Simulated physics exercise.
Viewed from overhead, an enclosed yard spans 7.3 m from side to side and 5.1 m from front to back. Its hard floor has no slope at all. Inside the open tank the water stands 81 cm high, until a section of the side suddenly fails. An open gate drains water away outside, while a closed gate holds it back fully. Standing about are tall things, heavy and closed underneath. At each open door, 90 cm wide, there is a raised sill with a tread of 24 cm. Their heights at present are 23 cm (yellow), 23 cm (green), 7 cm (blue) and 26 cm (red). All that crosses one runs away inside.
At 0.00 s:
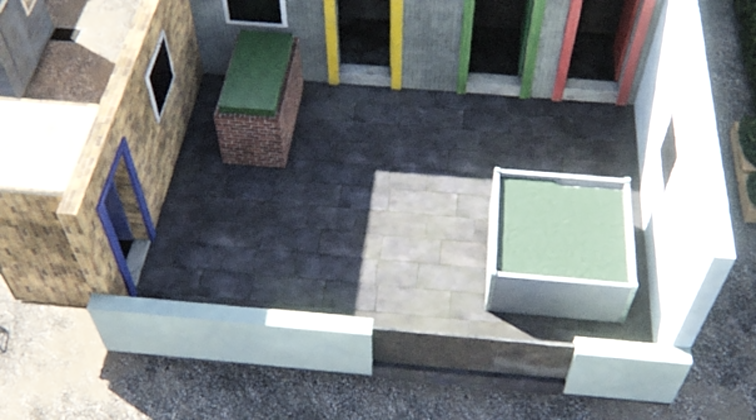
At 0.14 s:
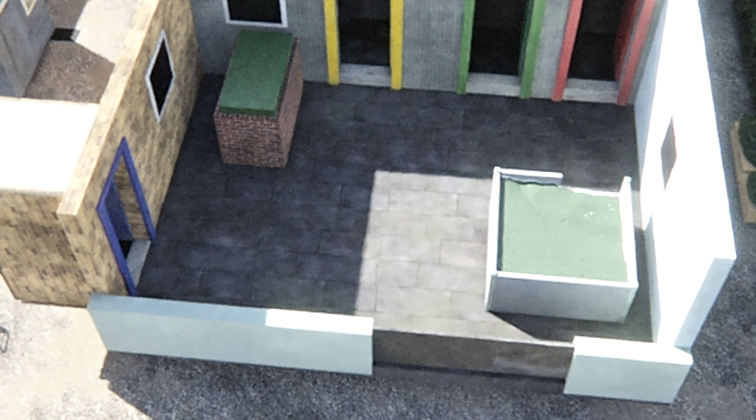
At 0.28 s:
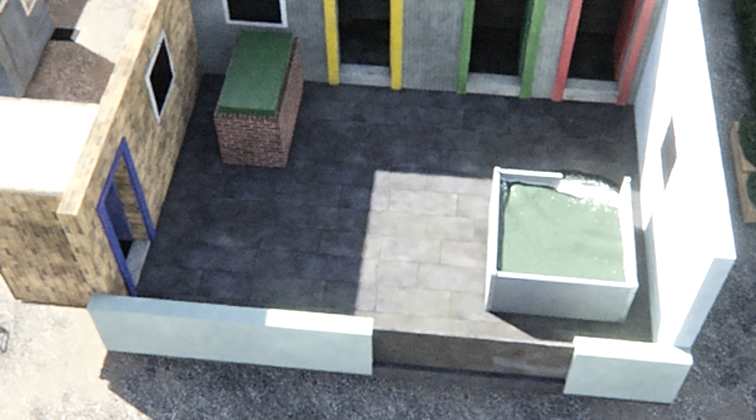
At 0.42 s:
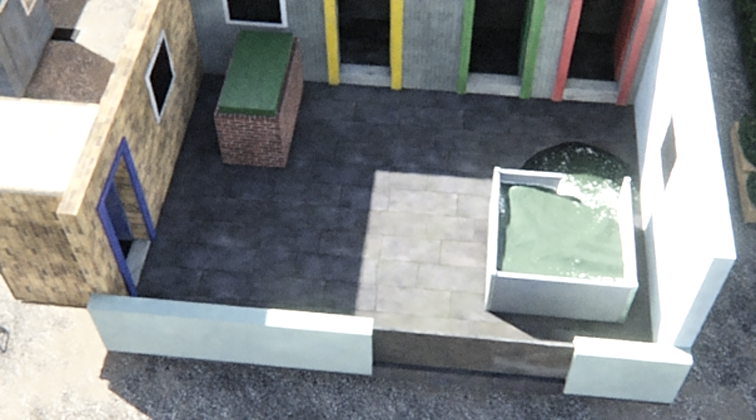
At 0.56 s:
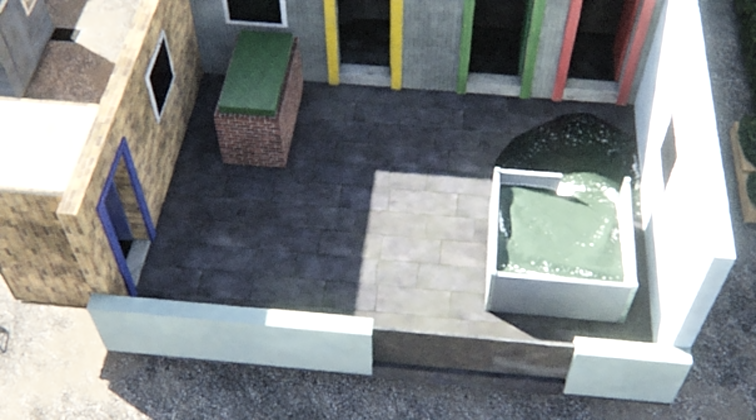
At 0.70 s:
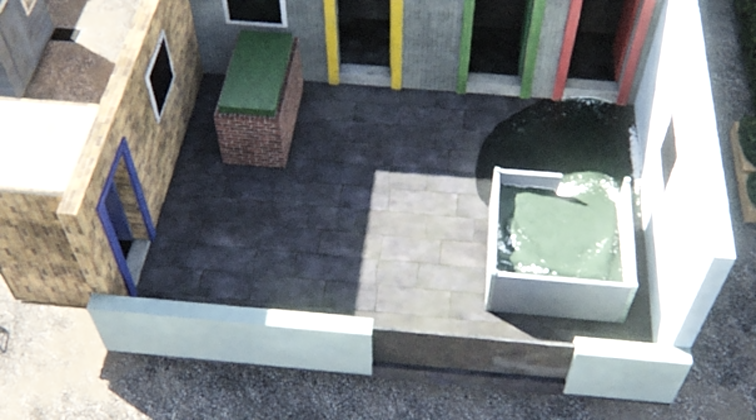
A walled yard with a white open tank, its far side opening and green water pouring out, spreading across the dark paved floor.
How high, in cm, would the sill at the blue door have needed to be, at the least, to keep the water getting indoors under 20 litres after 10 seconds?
About 7.5 cm.
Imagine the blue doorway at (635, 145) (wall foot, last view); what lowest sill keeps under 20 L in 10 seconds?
You'd want it roughly 25 cm high.
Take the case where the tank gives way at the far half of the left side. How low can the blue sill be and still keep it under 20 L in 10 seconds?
If so: Around 16 cm.
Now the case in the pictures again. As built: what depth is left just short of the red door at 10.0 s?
Roughly 7.5 cm deep.
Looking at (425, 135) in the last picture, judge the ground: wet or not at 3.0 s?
At that moment it's submerged.
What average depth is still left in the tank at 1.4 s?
Around 52 cm deep on average.
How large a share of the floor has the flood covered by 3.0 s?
40 %.
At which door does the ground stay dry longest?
Answer: Blue.
After 1.4 s water covers 20 % of the floor, deepest (57 cm) near (630, 114); it has not reached the blue door.
After 3.0 s water covers 40 % of the floor, deepest (34 cm) near (596, 104); it has not reached the blue door.
After 10.0 s water covers 95 % of the floor, deepest (12 cm) near (582, 370); 9 cm at the blue door, 21 litres in over its 7 cm sill.
At the blue door as built, the water arrived by 5.0 s and peaked near 11 cm at 7.6 s.
Run again over the same 10 s with other heights there, 31 litres in over 6 cm, 9 litres over 8.5 cm. The limit of 20 litres is kept from about 7.5 cm up.
